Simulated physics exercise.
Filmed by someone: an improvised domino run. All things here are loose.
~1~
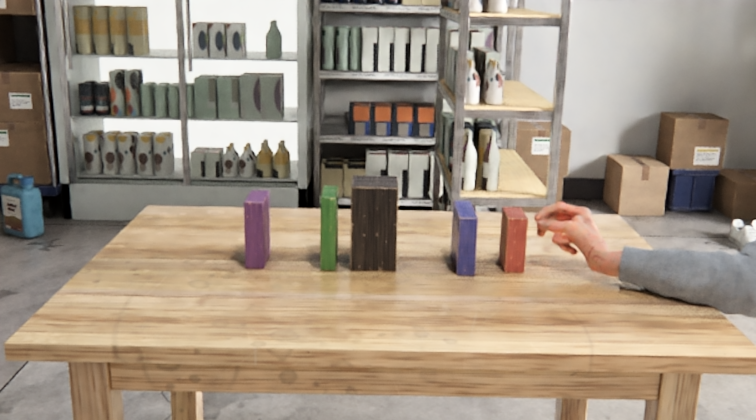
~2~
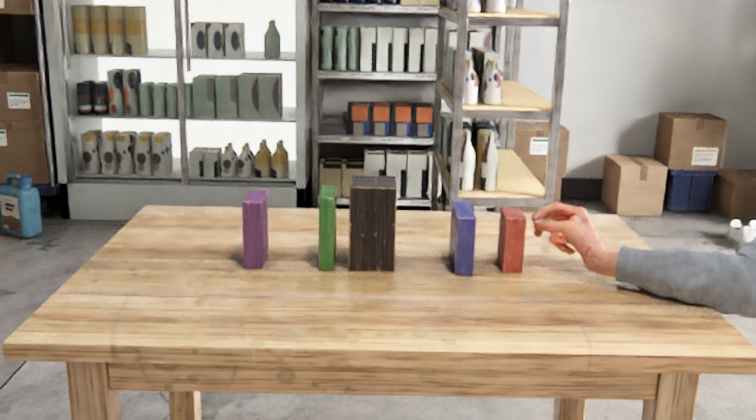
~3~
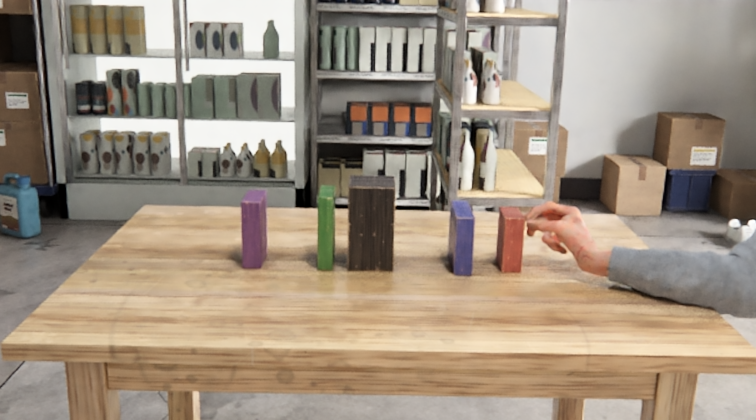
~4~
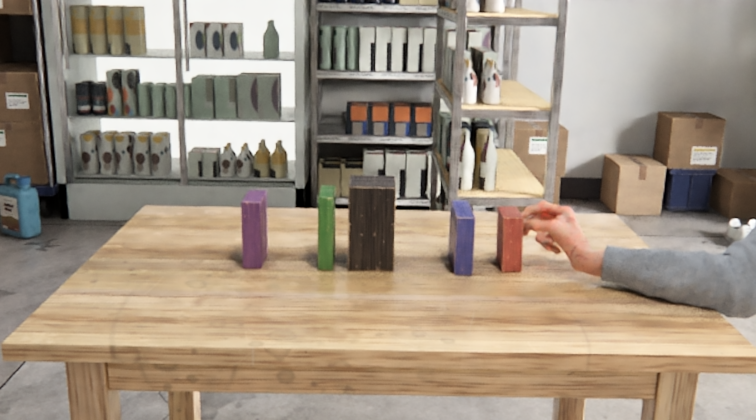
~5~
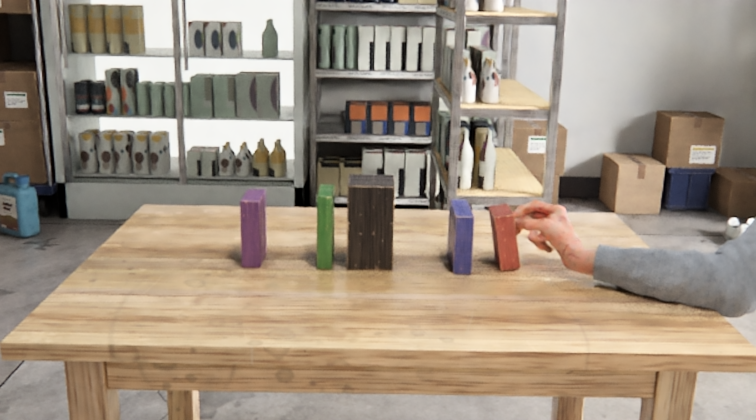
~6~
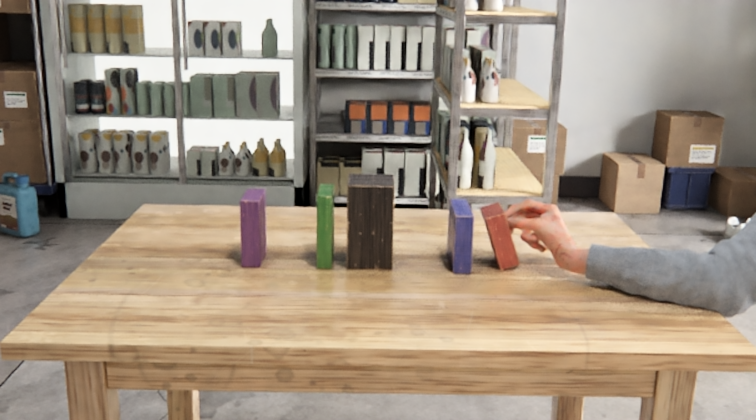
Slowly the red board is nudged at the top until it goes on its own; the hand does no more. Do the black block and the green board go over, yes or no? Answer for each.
Black block - no, it stays up. Green board - no, it stays up.
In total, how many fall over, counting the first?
The count is 2.
Then, 0.30 s on from there, red board 41° over; blue block turned 9° from how it was put.
Then, 1.00 s on from there, red board 55° over; blue block turned 30° from how it was put.
Then, 1.20 s on from there, red board 67° over; blue block on its side.
Then, 2.00 s on from there, black block resting near (370, 221); green board resting near (326, 226).
In the end, toppled on the table, blue block; the other 2 unmoved. At the end, from the last picture's camera, black block near (370, 221), green board near (326, 226).
